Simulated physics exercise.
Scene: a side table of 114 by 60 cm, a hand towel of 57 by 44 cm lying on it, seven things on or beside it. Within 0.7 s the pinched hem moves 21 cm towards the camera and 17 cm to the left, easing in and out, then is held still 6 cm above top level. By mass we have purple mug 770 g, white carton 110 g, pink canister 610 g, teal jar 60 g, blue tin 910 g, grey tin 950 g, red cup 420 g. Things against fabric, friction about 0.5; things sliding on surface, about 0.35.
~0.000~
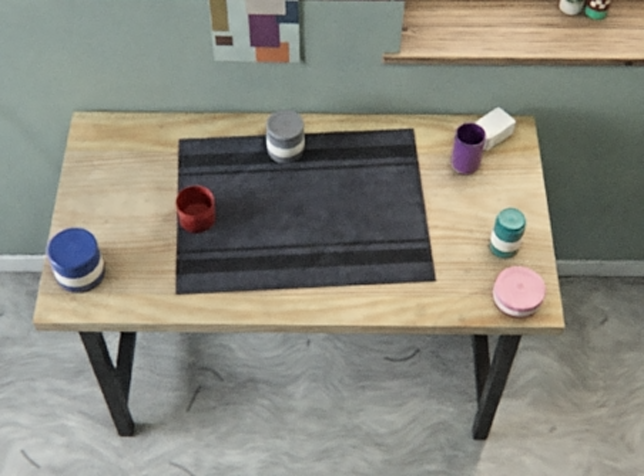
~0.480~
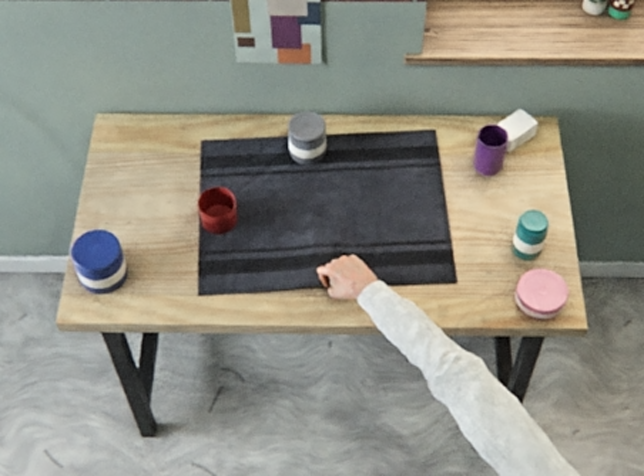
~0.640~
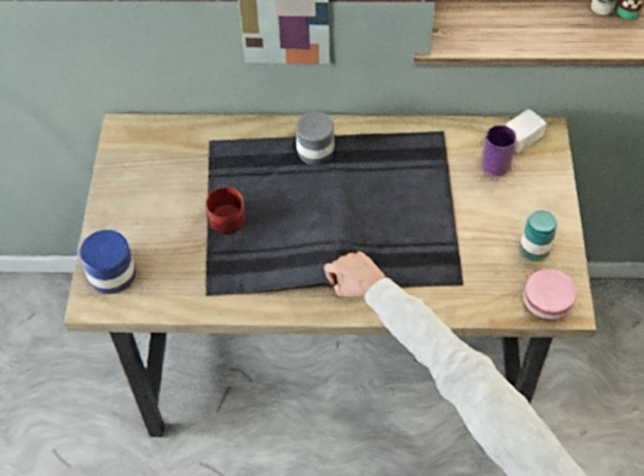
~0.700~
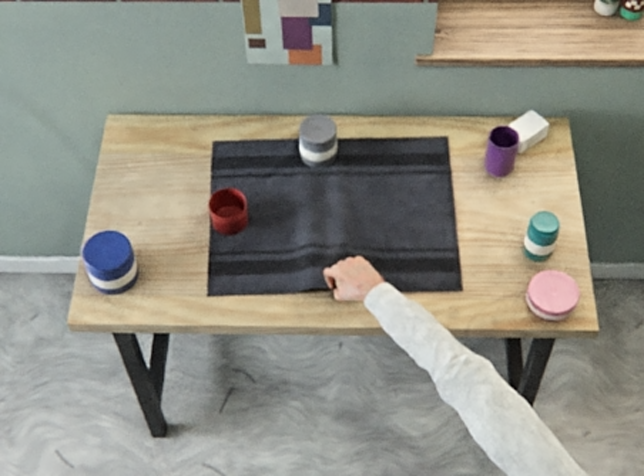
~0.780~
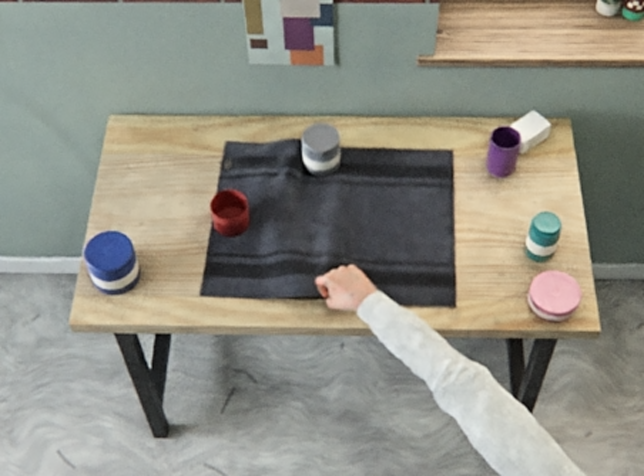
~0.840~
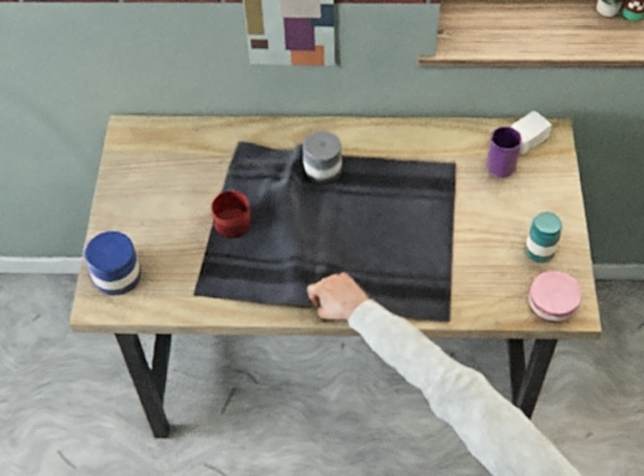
A hand reaching in, pinching a dark towel's front edge and pulling it forward, rumpling the cloth between a red cup and grey tin.
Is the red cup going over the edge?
No.
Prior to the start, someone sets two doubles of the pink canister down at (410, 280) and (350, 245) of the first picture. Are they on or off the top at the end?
Going through them in turn, one leaves the top and then one leaves the top.
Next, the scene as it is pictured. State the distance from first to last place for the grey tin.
Grey tin: About 25 cm.
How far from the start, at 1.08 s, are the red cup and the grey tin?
I'd put the red cup at some 6 centimetres and the grey tin at some 20 centimetres.
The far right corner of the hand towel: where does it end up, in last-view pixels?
Look around (448, 278) in the last picture - that's where it comes to rest.
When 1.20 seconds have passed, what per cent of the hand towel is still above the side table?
Share within the edges: Approx. 75 %.
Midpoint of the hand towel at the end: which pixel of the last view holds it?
Around (296, 298).
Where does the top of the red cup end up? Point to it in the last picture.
At about (233, 253).
By 1.0 s, 95 % of the hand towel is still over the top; red cup 2 cm off its start, grey tin 11 cm off its start.
By 1.1 s, 85 % of the hand towel is still over the top; red cup 7 cm off its start, grey tin 18 cm off its start.
By 1.2 s, 75 % of the hand towel is still over the top; red cup 11 cm off its start at (235, 245), grey tin 23 cm off its start at (318, 208).
By 1.3 s, 70 % of the hand towel is still over the top; red cup 13 cm off its start, grey tin 26 cm off its start.
By 2.9 s, 70 % of the hand towel is still over the top; red cup 13 cm off its start at (233, 253), grey tin 26 cm off its start at (316, 218).
